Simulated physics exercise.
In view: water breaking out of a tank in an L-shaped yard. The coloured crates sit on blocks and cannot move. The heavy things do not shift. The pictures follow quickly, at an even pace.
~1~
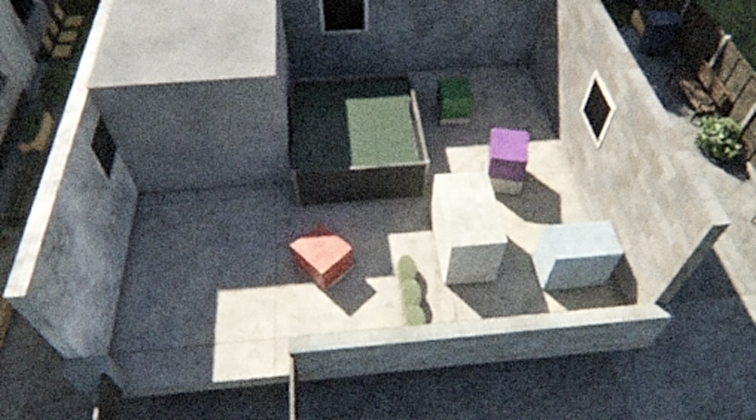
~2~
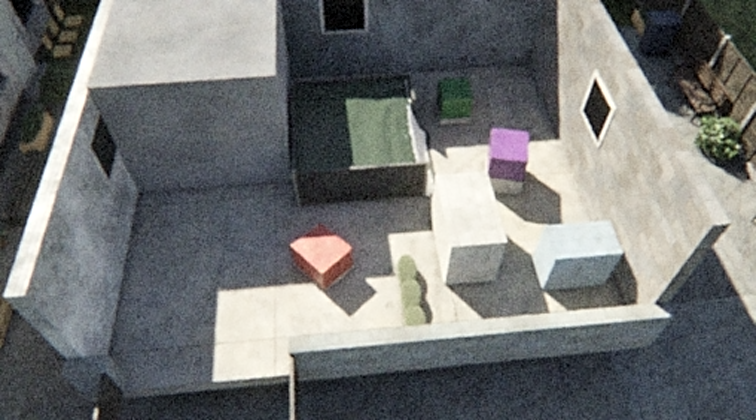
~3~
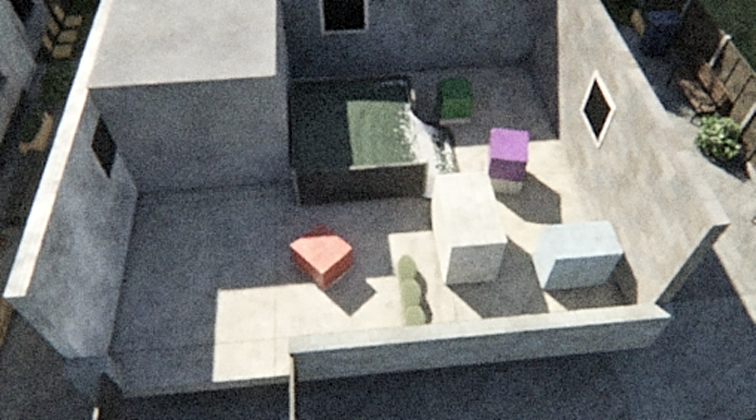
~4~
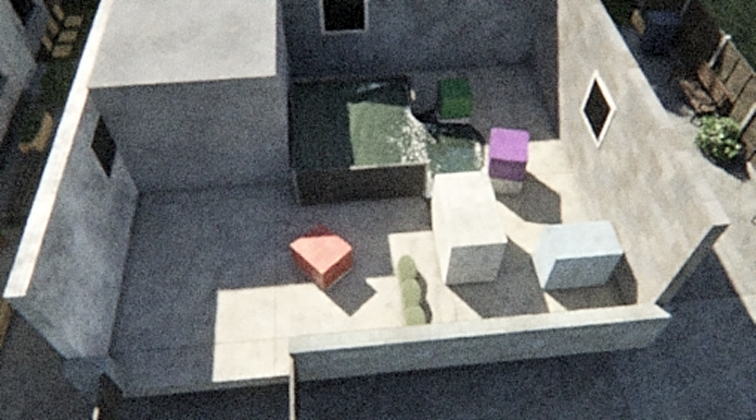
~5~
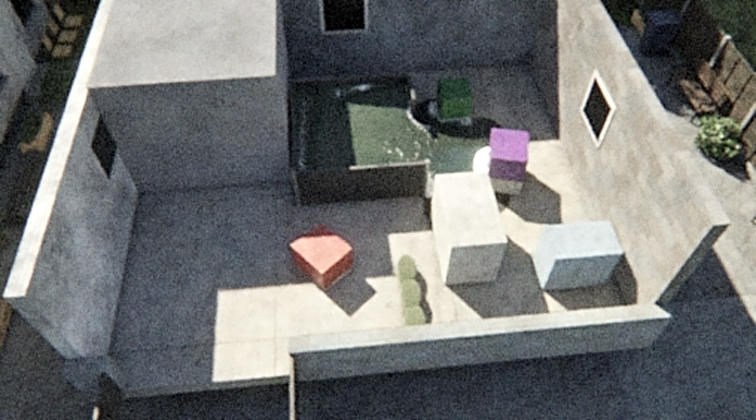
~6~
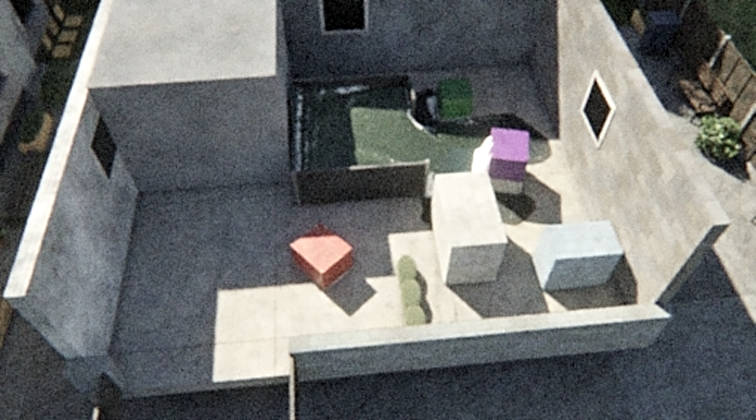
A walled, L-shaped concrete yard is seen from high above, the view staying fixed throughout. An open tank of dark green water stands near the back, with a green box and a purple block to its right, a red block in front, and white and pale blue blocks and rounded bushes nearer the low front wall. Water breaks from the tank's right side, foaming, then spreads rightward around the green box and past the purple block.
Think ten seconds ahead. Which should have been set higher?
One by one: The purple crate gets wet; the green crate gets wet; the red crate gets wet.
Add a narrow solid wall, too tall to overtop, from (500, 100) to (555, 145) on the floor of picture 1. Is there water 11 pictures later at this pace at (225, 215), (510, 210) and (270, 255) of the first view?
As listed: No water, awash, not flooded.
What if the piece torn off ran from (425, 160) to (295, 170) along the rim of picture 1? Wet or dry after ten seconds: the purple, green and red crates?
The purple one is spared, the green one escapes it, the red one ends up wet.
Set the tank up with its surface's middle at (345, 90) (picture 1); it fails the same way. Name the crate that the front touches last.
It is the red-painted one.
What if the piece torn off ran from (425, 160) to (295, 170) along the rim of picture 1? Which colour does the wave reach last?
It is the crate marked green.
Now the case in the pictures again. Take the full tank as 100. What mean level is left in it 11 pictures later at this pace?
Roughly 46 per cent.
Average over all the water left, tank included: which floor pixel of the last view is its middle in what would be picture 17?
I would point to (433, 158).
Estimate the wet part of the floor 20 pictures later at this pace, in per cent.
Roughly 60 per cent.
A moment on, water covers 25 % of the floor; the purple crate water round its plinth, the green crate water round its plinth, the red crate not reached.
Next, water covers 40 % of the floor; the purple crate water round its plinth, the green crate water round its plinth, the red crate not reached.
Then, water covers 60 % of the floor; the purple crate water round its plinth, the green crate water round its plinth, the red crate water round its plinth.
Later, water covers 85 % of the floor; the purple crate water round its plinth, the green crate water round its plinth, the red crate water round its plinth.
In the end, water covers 95 % of the floor; the purple crate was topped, the green crate was topped, the red crate was topped.
